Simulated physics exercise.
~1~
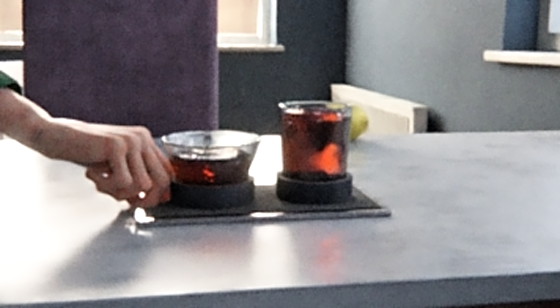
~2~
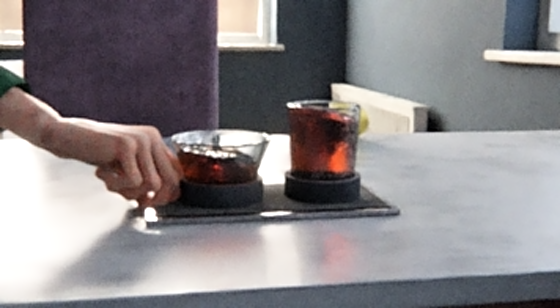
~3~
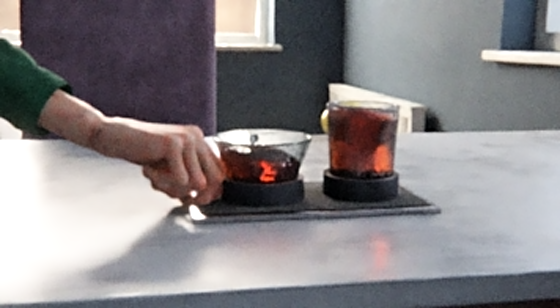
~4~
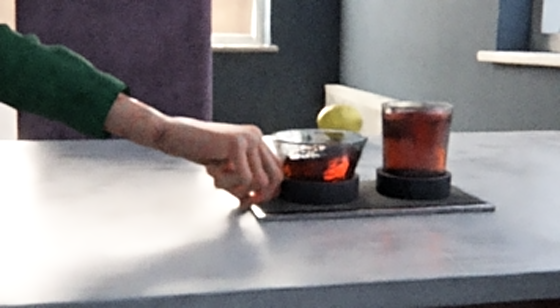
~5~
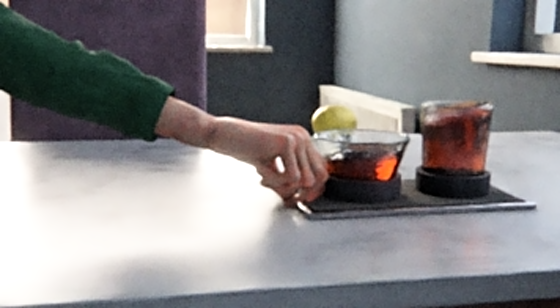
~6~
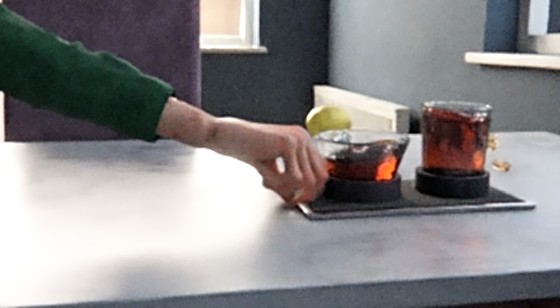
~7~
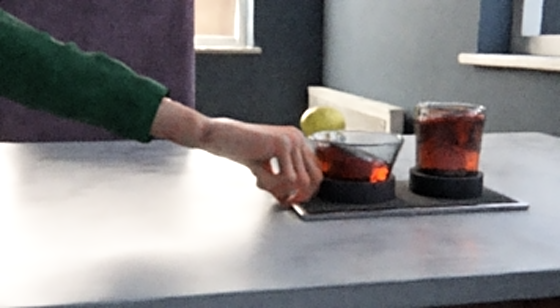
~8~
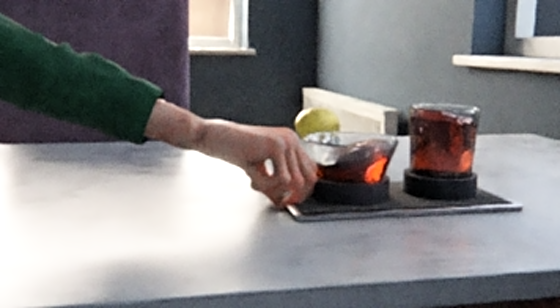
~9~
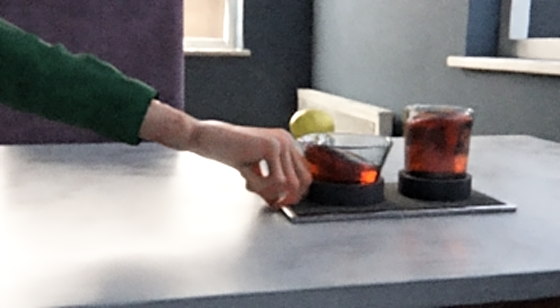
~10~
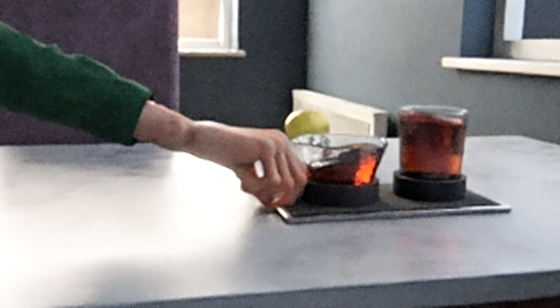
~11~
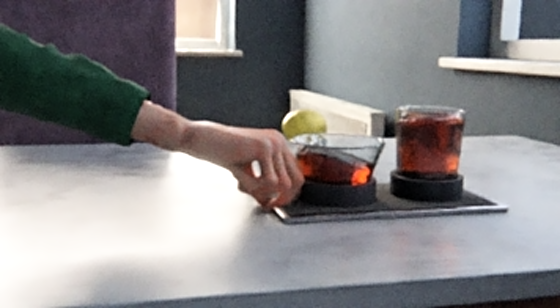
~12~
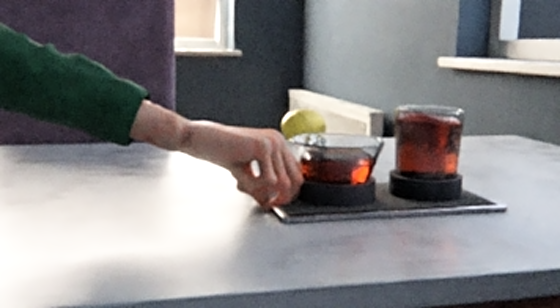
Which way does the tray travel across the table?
The tray moves to the right, pushed by the hand at its left end.
